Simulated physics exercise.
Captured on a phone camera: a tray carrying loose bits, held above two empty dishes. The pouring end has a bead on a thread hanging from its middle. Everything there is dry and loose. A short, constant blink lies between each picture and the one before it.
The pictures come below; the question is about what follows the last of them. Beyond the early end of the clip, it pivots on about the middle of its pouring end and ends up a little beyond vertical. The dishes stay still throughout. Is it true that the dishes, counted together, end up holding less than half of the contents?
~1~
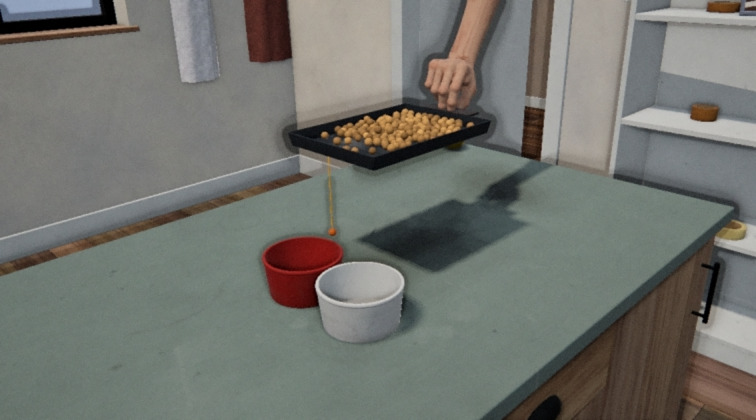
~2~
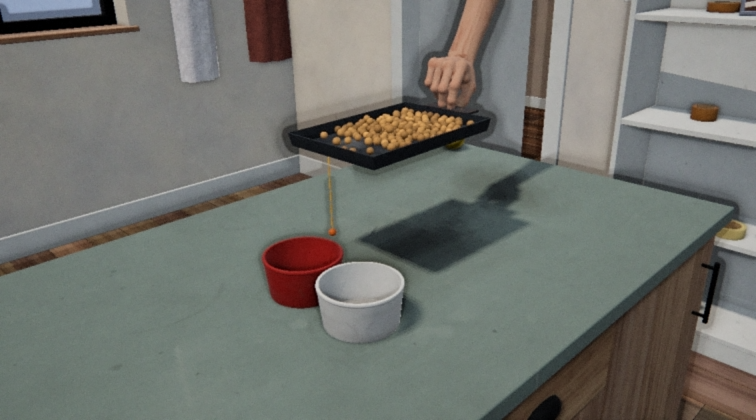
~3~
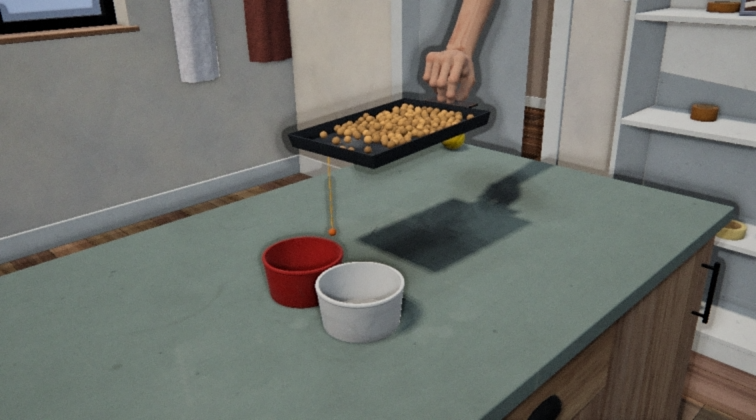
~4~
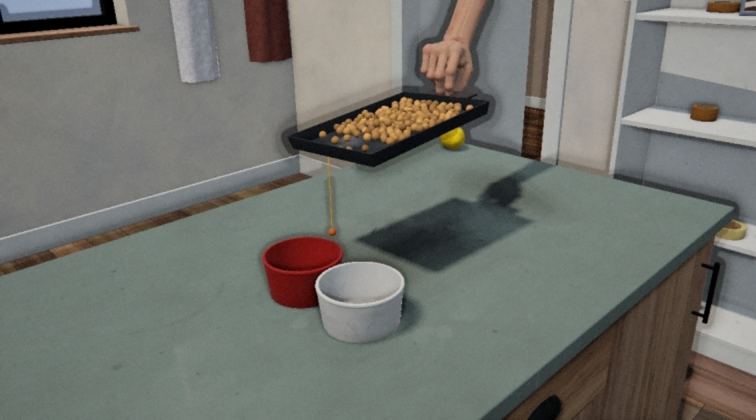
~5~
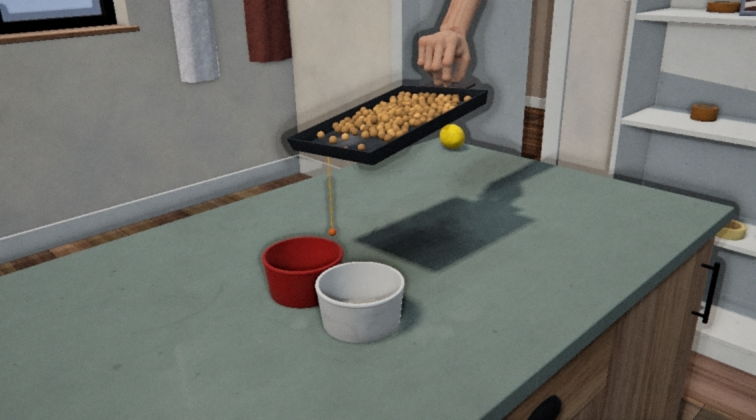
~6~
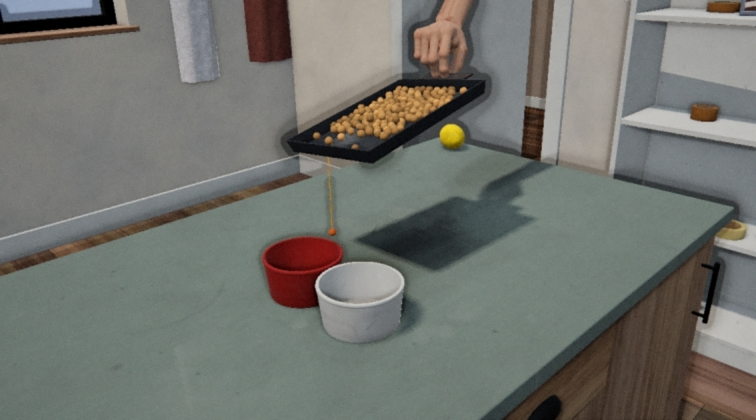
Yes, less than half.
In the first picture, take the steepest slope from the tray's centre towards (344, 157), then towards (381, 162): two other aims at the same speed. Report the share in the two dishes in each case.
Somewhere close to 80 % the first time, 60 % the second.
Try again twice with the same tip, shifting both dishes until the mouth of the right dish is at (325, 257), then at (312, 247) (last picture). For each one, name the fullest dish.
Try 1: The leftmost dish; try 2: The leftmost dish.
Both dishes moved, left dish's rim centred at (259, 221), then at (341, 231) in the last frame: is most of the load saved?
Try 1: The greater share; try 2: A lesser share.
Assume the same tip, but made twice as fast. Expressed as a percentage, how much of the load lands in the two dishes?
Close to 20 in a hundred.
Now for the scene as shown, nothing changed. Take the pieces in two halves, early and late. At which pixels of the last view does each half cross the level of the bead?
The opening half passes (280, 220), the closing half (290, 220).
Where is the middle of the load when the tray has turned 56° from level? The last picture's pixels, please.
In the last view, the load is centred close to (329, 117).
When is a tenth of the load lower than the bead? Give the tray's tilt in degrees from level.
Angle reached: About 80°.
Soon, tray tipped steeply; nearly all on the tray; a stray few outside both; a stray few in the air.
A while on, tray tipped right over; about a quarter on the tray; a small part in the left dish; about half outside both; about a quarter in the air.
Towards the end, tray tipped past a quarter turn; about a quarter in the left dish; most outside both.
Finally, tray tipped past a quarter turn; none in the right dish; about a quarter in the left dish; most outside both.
